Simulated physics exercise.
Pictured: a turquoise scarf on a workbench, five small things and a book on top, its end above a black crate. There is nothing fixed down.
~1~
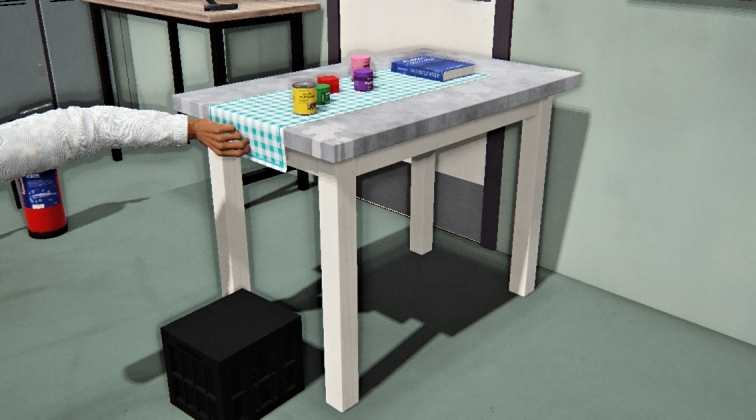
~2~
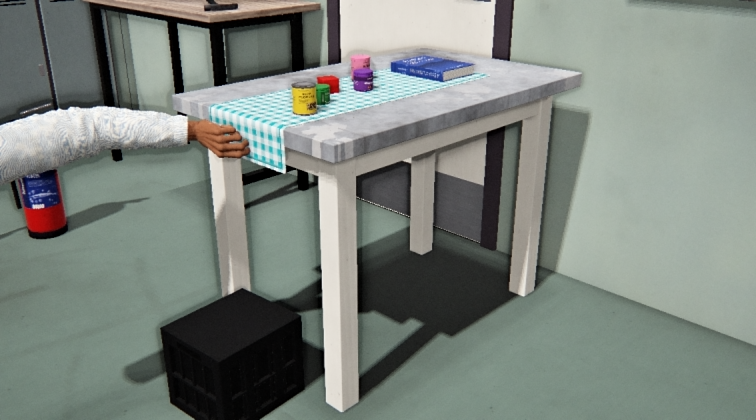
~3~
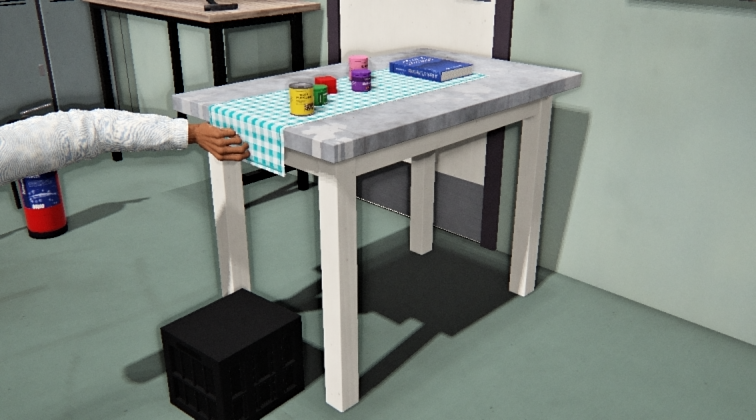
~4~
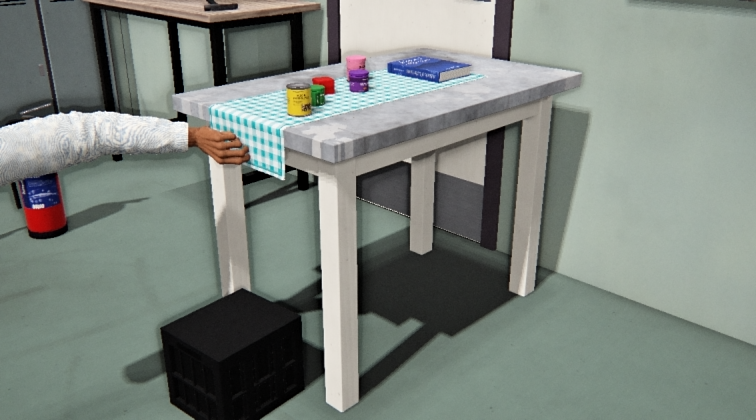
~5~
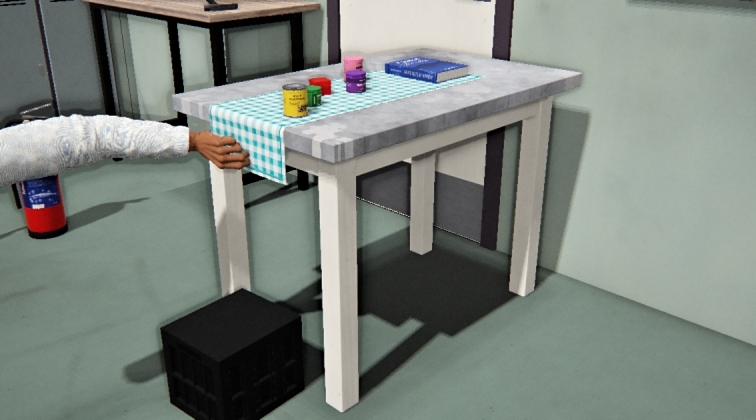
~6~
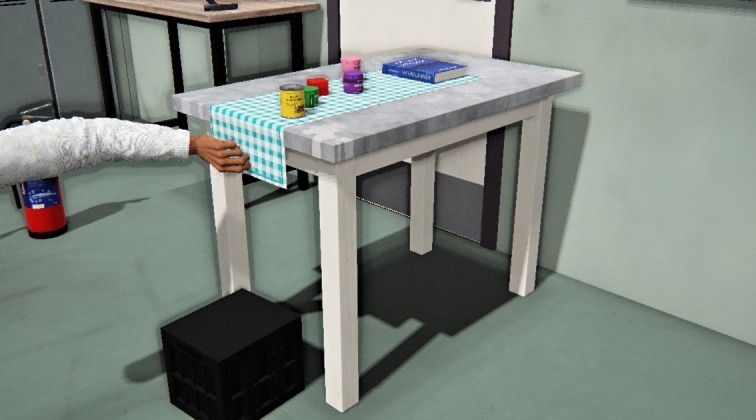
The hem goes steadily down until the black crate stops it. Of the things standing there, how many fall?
Four of them.
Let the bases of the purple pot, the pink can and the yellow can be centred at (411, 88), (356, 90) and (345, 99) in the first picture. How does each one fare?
The purple pot ends up on top still, the pink can ends up off the top, the yellow can ends up off the top.
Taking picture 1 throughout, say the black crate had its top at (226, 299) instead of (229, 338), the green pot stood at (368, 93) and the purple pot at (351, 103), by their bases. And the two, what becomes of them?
The green pot? Safe. The purple pot? Lost.
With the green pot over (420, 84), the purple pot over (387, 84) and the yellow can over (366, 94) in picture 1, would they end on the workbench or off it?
The green pot ends up still aboard; the purple pot ends up still aboard; the yellow can ends up knocked off.
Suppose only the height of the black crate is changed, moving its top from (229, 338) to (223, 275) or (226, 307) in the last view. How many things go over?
Over the edge: 2, then 3.
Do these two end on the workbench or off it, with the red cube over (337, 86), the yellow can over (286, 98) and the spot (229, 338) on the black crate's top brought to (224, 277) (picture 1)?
In the end the red cube is still on top and the yellow can is no longer on top.
Soon after, hem near (251, 246); yellow can and green pot gone.
Then, hem near (253, 298); yellow can, green pot and red cube gone.
At rest, hem on the crate; yellow can, green pot, red cube and purple pot gone. Over the edge go four.
